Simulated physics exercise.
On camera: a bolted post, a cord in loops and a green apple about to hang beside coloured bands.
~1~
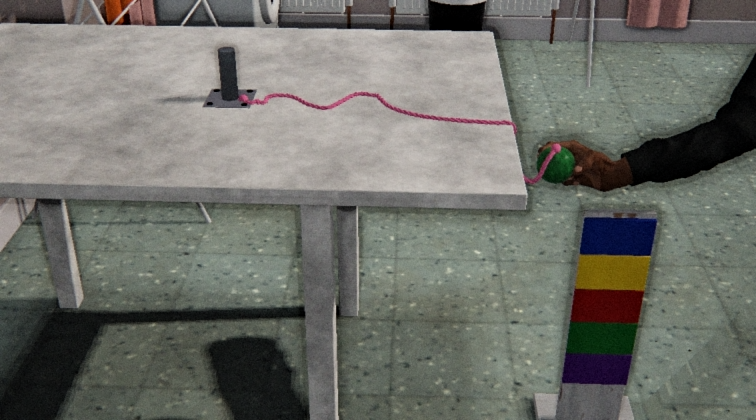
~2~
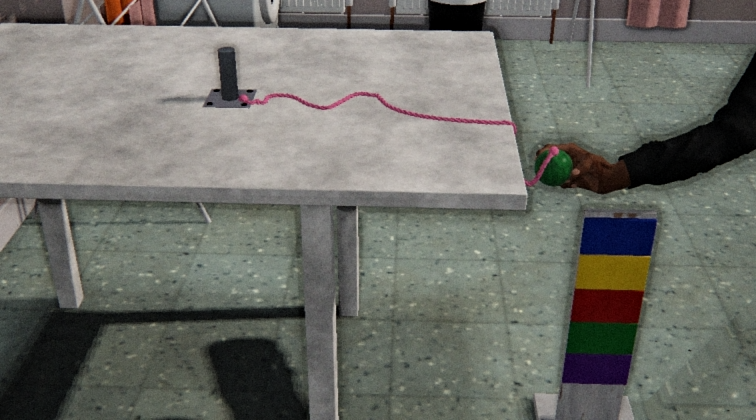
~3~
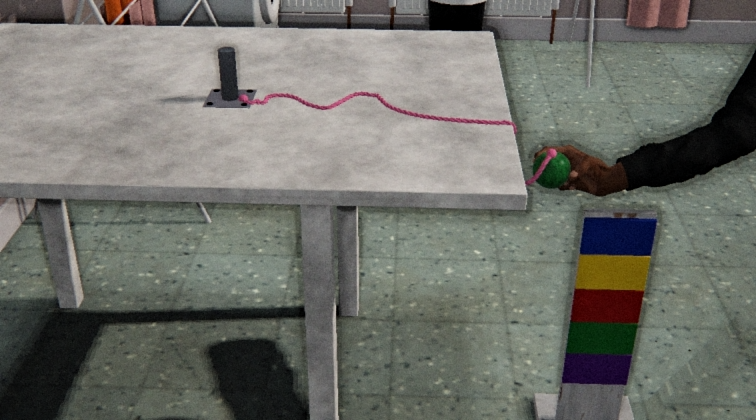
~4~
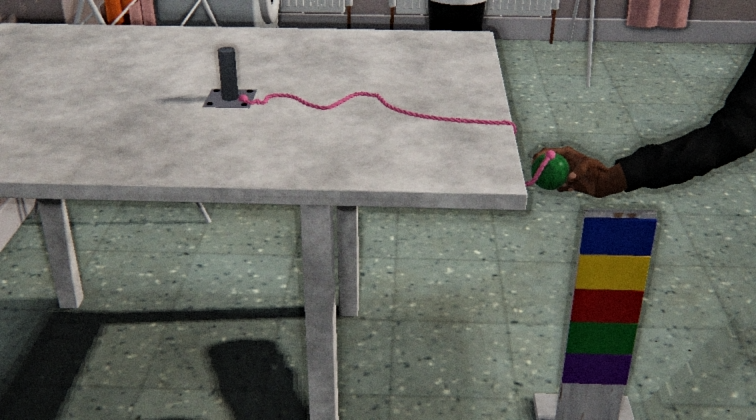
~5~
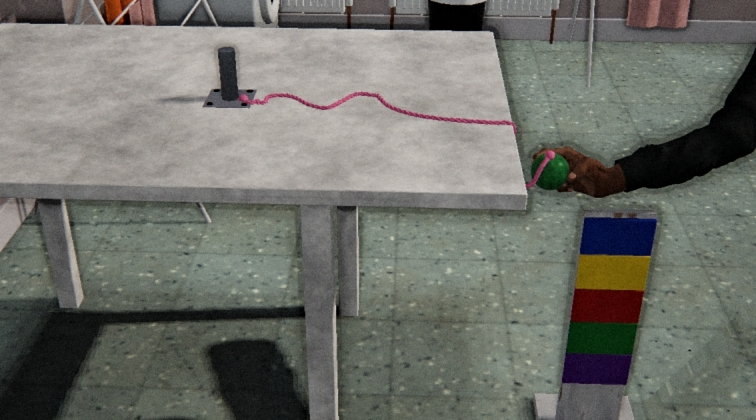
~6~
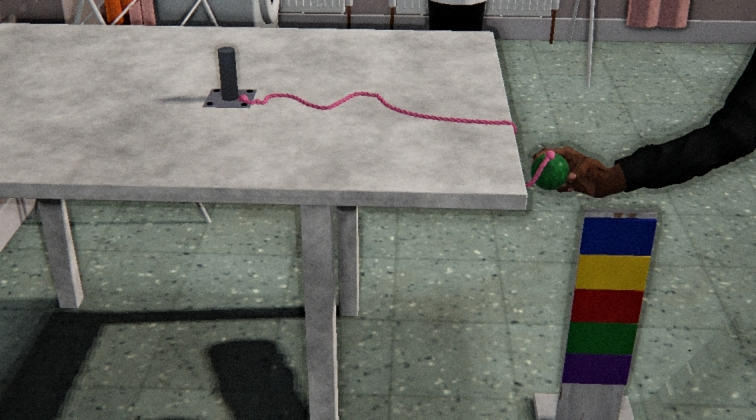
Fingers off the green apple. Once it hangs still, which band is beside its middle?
Its centre hangs level with the red band.
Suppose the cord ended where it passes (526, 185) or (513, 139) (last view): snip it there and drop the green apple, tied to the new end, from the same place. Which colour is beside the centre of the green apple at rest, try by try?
One after the other, yellow; blue.
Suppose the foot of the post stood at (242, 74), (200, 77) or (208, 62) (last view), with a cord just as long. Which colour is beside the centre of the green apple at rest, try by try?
Try by try: Red; yellow; yellow.
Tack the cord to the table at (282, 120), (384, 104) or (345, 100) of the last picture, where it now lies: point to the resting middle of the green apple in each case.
The places are (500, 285), (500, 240) and (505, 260).
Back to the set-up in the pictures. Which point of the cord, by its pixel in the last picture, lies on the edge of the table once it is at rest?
The one at (419, 116).
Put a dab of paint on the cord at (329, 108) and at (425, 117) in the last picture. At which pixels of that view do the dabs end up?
They go to (378, 102) and to (509, 116).
A little later, apple near (492, 275); level with yellow.
Next, apple near (506, 292); level with red.
When it is over, apple near (495, 293); level with red. Its middle rests at the red band.
